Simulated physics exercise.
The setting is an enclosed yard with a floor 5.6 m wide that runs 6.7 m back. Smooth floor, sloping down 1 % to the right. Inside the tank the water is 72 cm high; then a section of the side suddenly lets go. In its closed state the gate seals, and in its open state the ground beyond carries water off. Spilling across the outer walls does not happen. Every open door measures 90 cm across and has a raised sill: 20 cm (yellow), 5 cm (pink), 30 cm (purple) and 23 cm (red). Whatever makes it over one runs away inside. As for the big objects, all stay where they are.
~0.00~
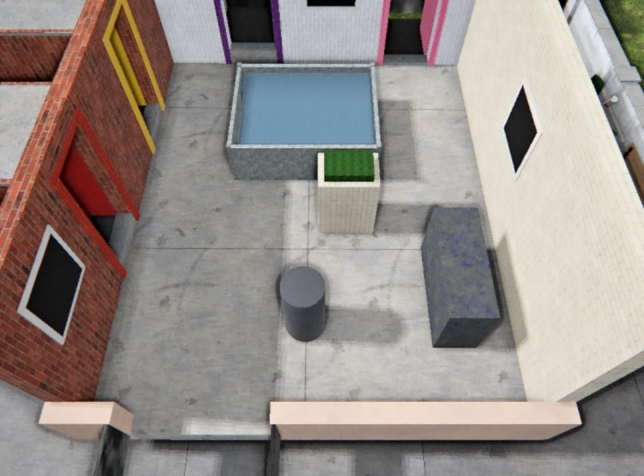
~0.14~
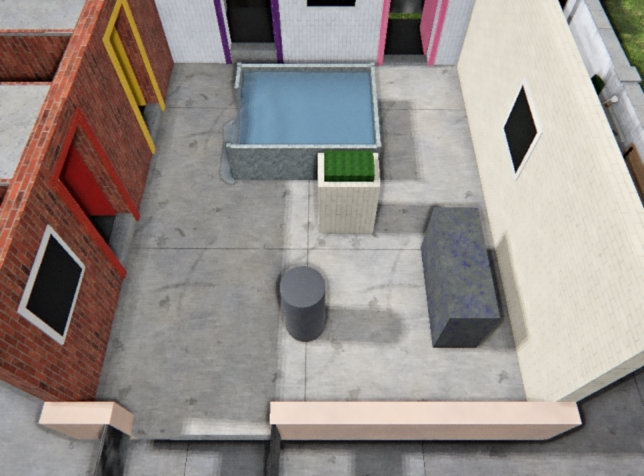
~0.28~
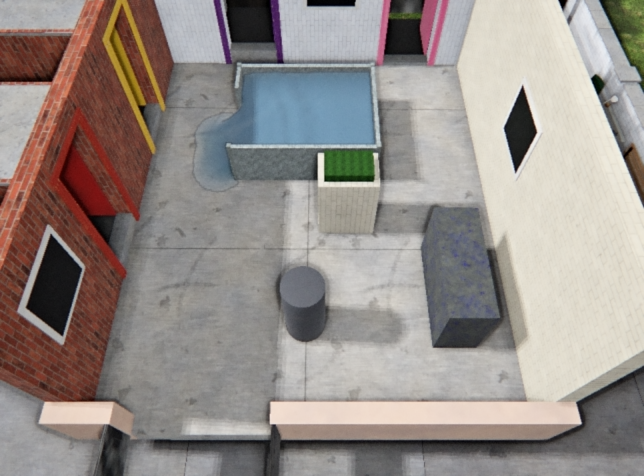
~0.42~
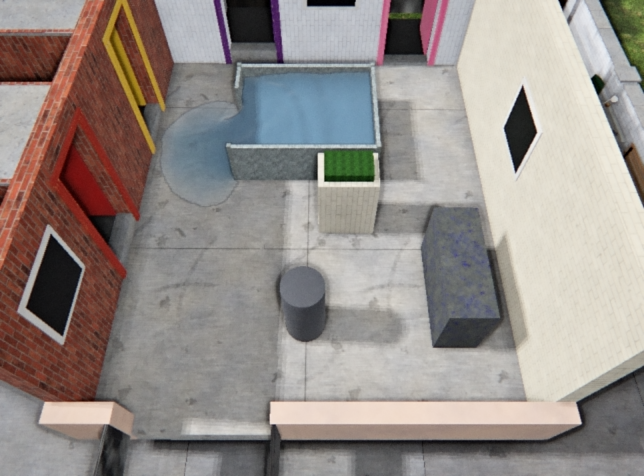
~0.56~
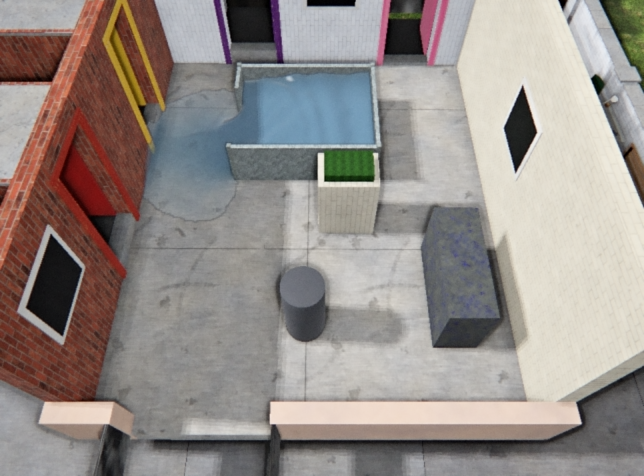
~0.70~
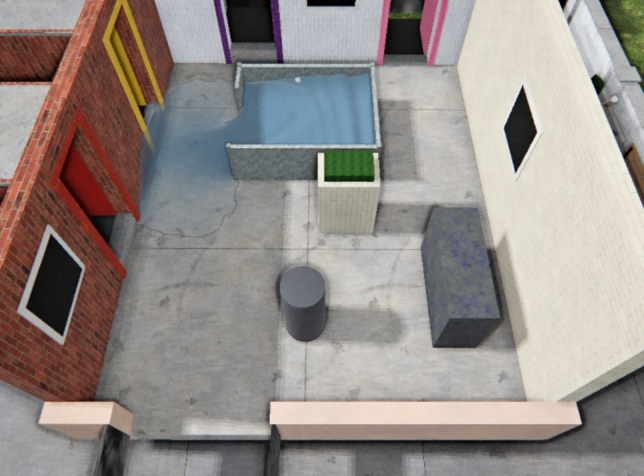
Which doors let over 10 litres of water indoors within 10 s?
The yellow door: Over 10 litres, the pink door: Over 10 litres, the purple door: 10 litres or less, the red door: 10 litres or less.
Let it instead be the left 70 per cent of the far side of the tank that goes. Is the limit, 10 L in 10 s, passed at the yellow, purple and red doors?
Yellow short, purple beyond, red short.
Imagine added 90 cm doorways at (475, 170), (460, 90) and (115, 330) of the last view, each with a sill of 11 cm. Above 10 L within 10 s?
Door 1: Lower; door 2: Higher; door 3: Lower.
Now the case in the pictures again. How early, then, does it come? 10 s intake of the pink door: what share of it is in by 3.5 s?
I'd put it at about 0 per cent by that point.
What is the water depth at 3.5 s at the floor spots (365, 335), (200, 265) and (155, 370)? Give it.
0, 5 and 7 cm.
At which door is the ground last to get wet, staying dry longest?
Looks like the pink door.
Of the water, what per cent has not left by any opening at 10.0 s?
Around 66 percent of the water.
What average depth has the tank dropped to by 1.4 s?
Around 46 cm on average.
After 1.4 s water covers 15 % of the floor and is deepest (46 cm) near (162, 162); yellow door 39 cm at the sill, 54 L in, pink door not reached, purple door not reached, red door 17 cm at the sill, 0 L in.
After 2.2 s water covers 35 % of the floor and is deepest (39 cm) near (162, 162); yellow door 37 cm at the sill, 139 L in, pink door not reached, purple door 10 cm at the sill, 0 L in, red door 18 cm at the sill, 0 L in.
After 3.5 s water covers 55 % of the floor and is deepest (27 cm) near (173, 70); yellow door 22 cm at the sill, 192 L in, pink door 3 cm at the sill, 0 L in, purple door 13 cm at the sill, 0 L in, red door 11 cm at the sill, 0 L in.
After 6.0 s water covers 75 % of the floor and is deepest (21 cm) near (448, 66); yellow door 12 cm at the sill, 195 L in, pink door 7 cm at the sill, 4 L in, purple door 10 cm at the sill, 0 L in, red door 7 cm at the sill, 0 L in.
After 10.0 s water covers 95 % of the floor and is deepest (14 cm) near (516, 347); yellow door 6 cm at the sill, 195 L in, pink door 7 cm at the sill, 32 L in, purple door 5 cm at the sill, 0 L in, red door 4 cm at the sill, 0 L in.
